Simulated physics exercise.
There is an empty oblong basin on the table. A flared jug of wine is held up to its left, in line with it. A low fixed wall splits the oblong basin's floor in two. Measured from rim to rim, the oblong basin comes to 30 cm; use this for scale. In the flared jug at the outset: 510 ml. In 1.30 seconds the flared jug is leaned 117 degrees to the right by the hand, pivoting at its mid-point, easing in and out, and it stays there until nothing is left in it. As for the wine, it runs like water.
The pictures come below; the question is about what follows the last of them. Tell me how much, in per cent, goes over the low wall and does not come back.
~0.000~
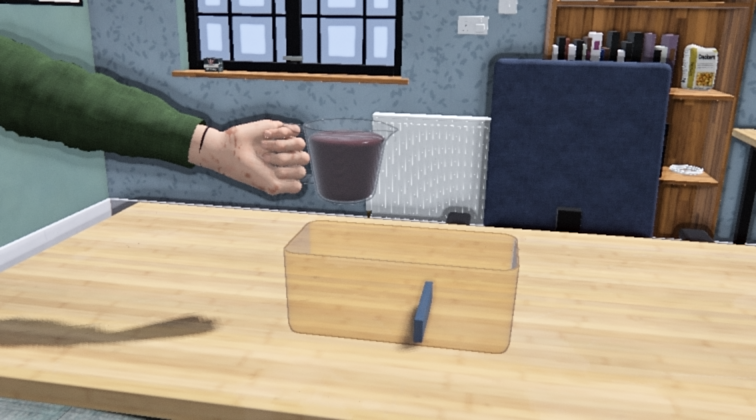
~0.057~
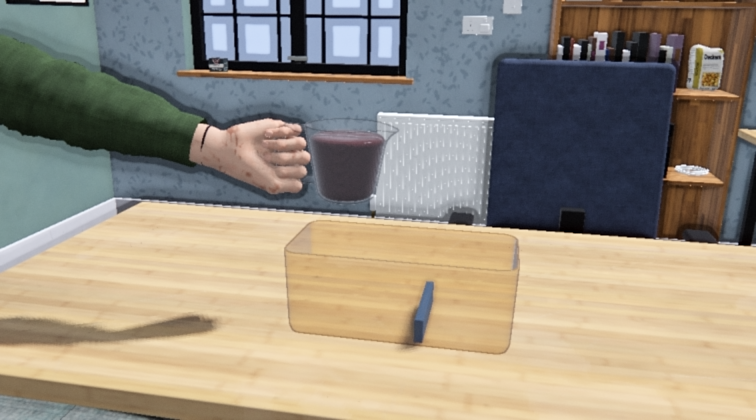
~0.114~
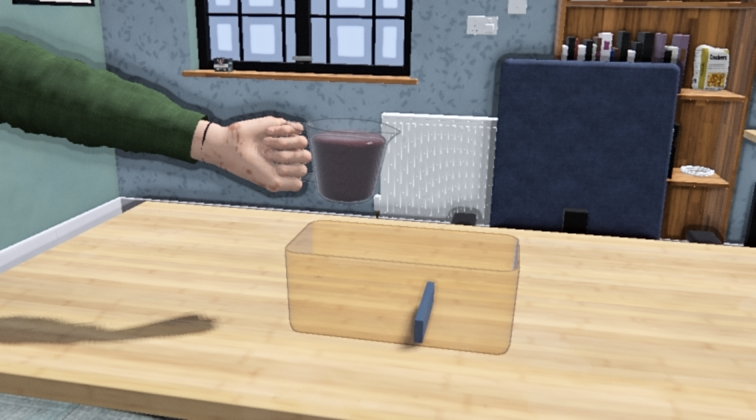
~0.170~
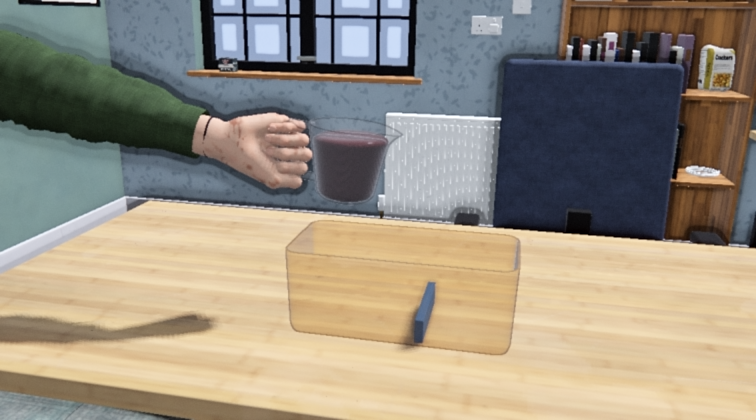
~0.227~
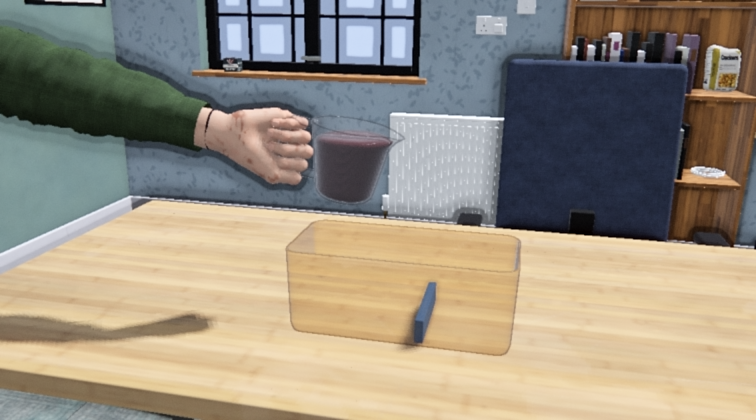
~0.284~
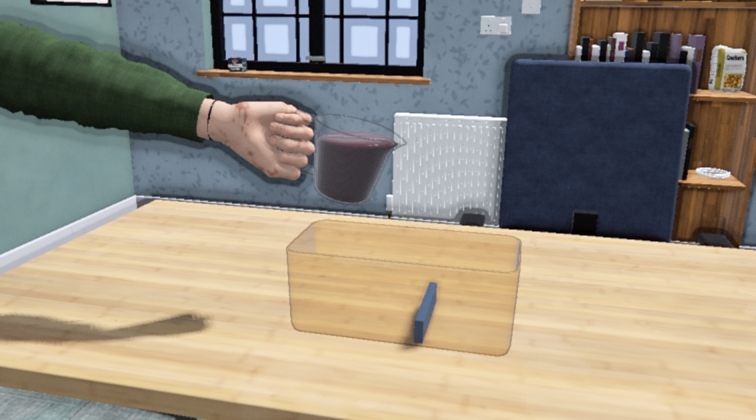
I would say about 67 per cent.
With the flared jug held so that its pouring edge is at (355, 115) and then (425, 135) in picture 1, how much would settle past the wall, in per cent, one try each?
5 in a hundred, followed by 85 in a hundred.
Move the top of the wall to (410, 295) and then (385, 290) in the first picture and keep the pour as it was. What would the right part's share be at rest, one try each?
Try 1: 80 %; try 2: 95 %.
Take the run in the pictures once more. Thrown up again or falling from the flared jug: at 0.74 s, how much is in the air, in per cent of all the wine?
Around 20 in a hundred.
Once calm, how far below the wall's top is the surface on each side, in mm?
Some 26 mm on the left and 10 mm on the right.
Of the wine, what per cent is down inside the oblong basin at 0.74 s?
Some 20 per cent.
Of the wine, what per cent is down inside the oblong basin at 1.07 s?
Close to 90 in a hundred.
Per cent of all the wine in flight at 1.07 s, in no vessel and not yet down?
Near 5 per cent, I'd say.
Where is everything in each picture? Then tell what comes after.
The first picture shows tilt 0°; pouring edge (398, 129); surface from (311, 134) to (386, 138); the oblong basin's rim runs from (297, 236) to (517, 253); the wall's top is at (424, 300).
The second picture shows tilt 1°; pouring edge (399, 130); surface from (313, 134) to (386, 139).
The third picture shows tilt 2°; pouring edge (401, 132); surface from (314, 134) to (387, 139).
The fourth picture shows tilt 5°; pouring edge (403, 134); surface from (316, 134) to (390, 140).
The fifth picture shows tilt 9°; pouring edge (405, 138); surface from (318, 134) to (394, 140).
The sixth picture shows tilt 13°; pouring edge (407, 143); surface from (321, 136) to (398, 141).
By 0.74 s the tilt is 71° and 61 per cent is still to pour, 0 is left of the wall and 19 right of it.
By 1.07 s the tilt is 108° and 5 per cent is still to pour, 22 is left of the wall and 67 right of it.
By 1.42 s the tilt is 117° and 0 per cent is still to pour, 32 is left of the wall and 67 right of it.
By 1.80 s the tilt is 117° and 0 per cent is still to pour, 32 is left of the wall and 67 right of it.
At rest 32 per cent lies left of the wall, 67 right of it and 0 outside.
